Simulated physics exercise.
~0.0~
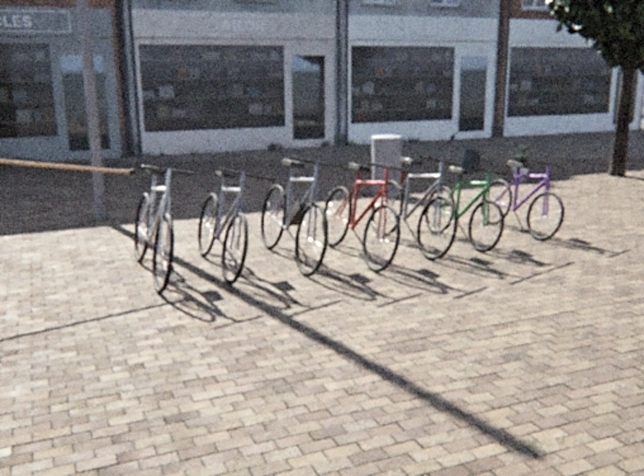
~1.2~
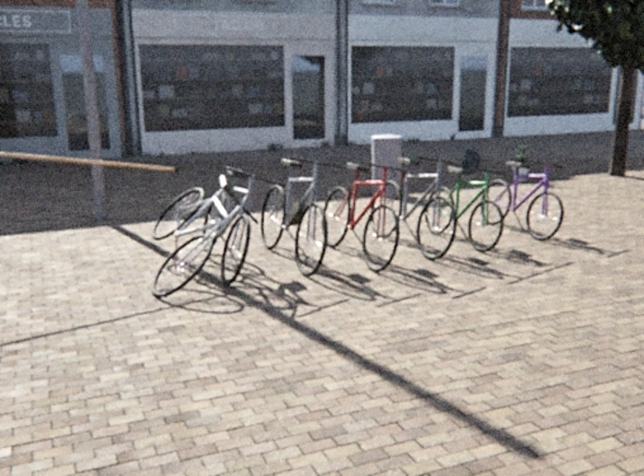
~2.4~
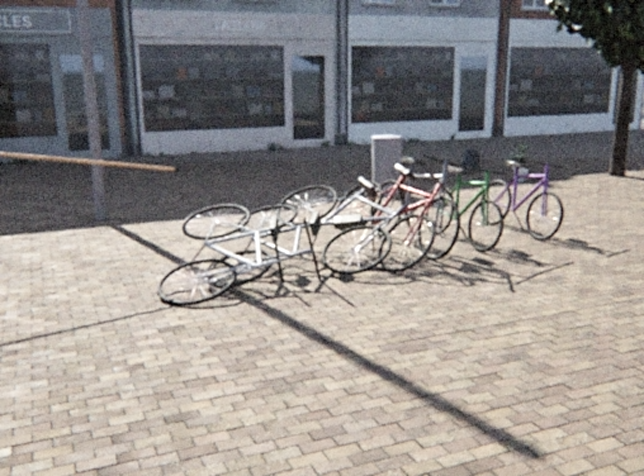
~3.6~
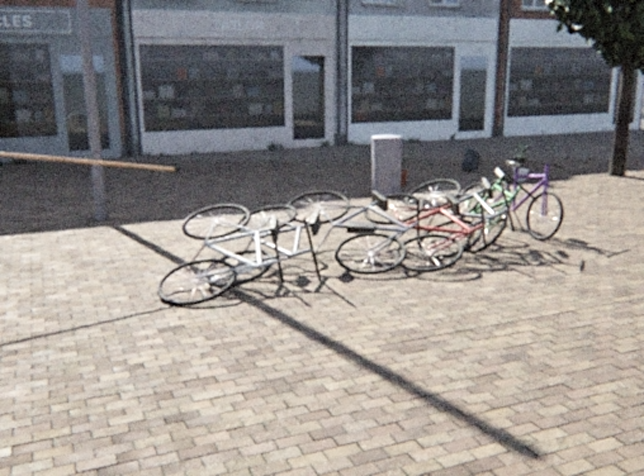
A row of parked bicycles toppled one after another from left to right after a pole moved in at the left, the red one falling and the green one ending up tipped against the purple bike, which alone stayed standing.
